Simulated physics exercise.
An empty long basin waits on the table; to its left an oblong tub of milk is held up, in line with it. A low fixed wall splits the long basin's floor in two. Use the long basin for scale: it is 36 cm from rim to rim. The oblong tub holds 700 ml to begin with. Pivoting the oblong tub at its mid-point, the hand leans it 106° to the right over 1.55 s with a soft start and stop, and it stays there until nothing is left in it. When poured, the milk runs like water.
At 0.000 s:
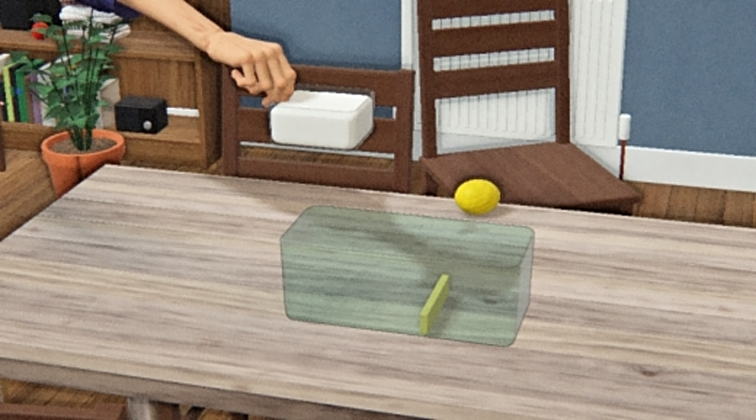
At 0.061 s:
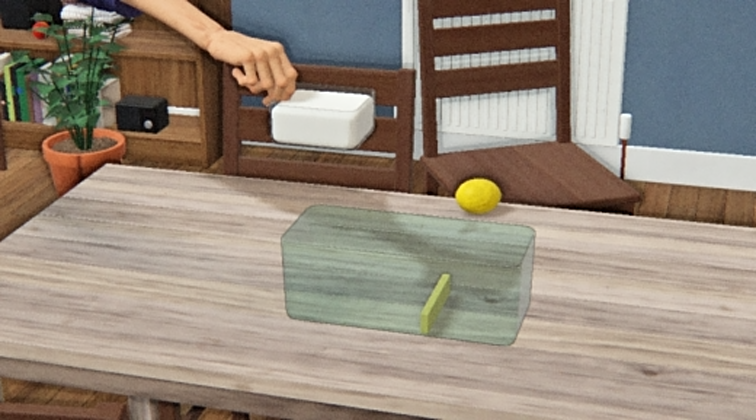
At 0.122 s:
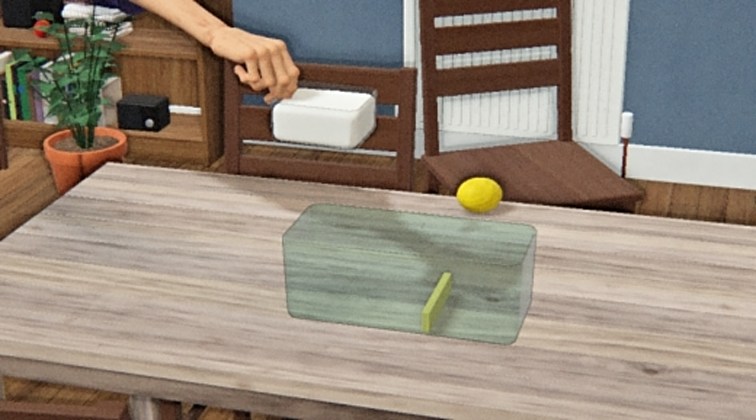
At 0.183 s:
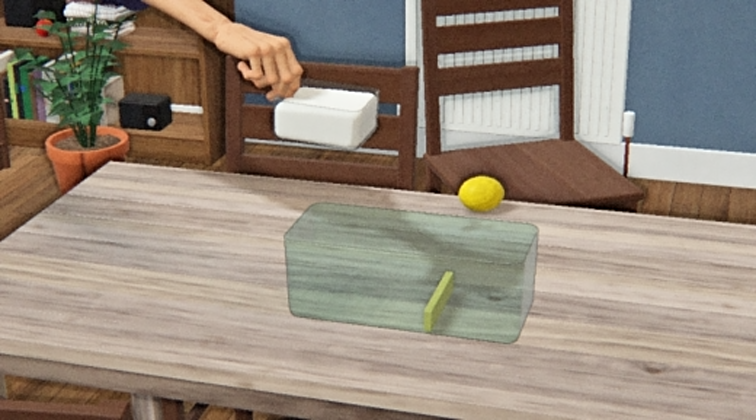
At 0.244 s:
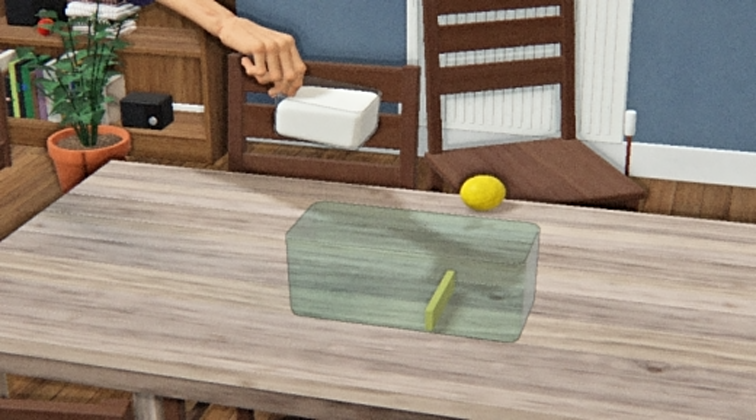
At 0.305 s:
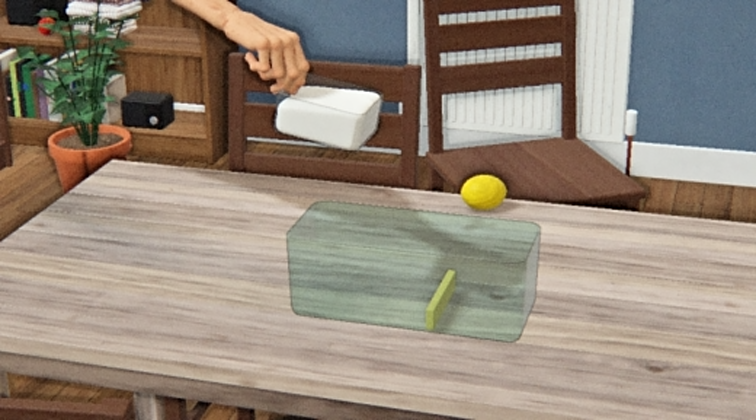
In this clip, a hand holds a white oblong tub above a wooden table, behind a clear greenish basin with a low yellow-green wall inside and near a yellow lemon, then slowly leans the tub slightly to the right.
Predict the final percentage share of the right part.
Right part: About 27 %.
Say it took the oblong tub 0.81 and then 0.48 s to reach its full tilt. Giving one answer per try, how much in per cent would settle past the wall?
Try 1: 20 %; try 2: 20 %.
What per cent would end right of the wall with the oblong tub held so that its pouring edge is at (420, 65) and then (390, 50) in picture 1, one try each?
Roughly 75 per cent the first time and 60 per cent the second.
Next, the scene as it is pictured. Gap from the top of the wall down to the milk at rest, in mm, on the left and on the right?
About 18 mm on the left, about 24 mm on the right.
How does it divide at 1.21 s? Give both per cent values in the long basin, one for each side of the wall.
I'd put the left at some 58 and the right at some 24.
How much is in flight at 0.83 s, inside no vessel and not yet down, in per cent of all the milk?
Near 36 per cent at that time.
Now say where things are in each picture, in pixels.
Tilt 0°; pouring edge (365, 103); surface from (282, 100) to (365, 107); the long basin's rim runs from (294, 224) to (527, 249); the wall's top is at (435, 295), in the first picture.
Tilt 0°; pouring edge (366, 102); surface from (283, 99) to (366, 106), in the second picture.
Tilt 2°; pouring edge (368, 102); surface from (285, 97) to (368, 105), in the third picture.
Tilt 4°; pouring edge (370, 102); surface from (287, 96) to (370, 104), in the fourth picture.
Tilt 6°; pouring edge (372, 103); surface from (289, 96) to (372, 104), in the fifth picture.
Tilt 10°; pouring edge (374, 106); surface from (290, 96) to (374, 103), in the sixth picture.
Then, 0.83 s in, the tilt is 59° and 43 per cent is still to pour, 19 is left of the wall and 1 right of it.
Then, 1.21 s in, the tilt is 94° and 9 per cent is still to pour, 58 is left of the wall and 24 right of it.
Then, 1.61 s in, the tilt is 106° and 0 per cent is still to pour, 71 is left of the wall and 26 right of it.
Then, 2.05 s in, the tilt is 106° and 0 per cent is still to pour, 72 is left of the wall and 27 right of it.
Finally, 72 per cent lies left of the wall, 27 right of it and 2 outside.
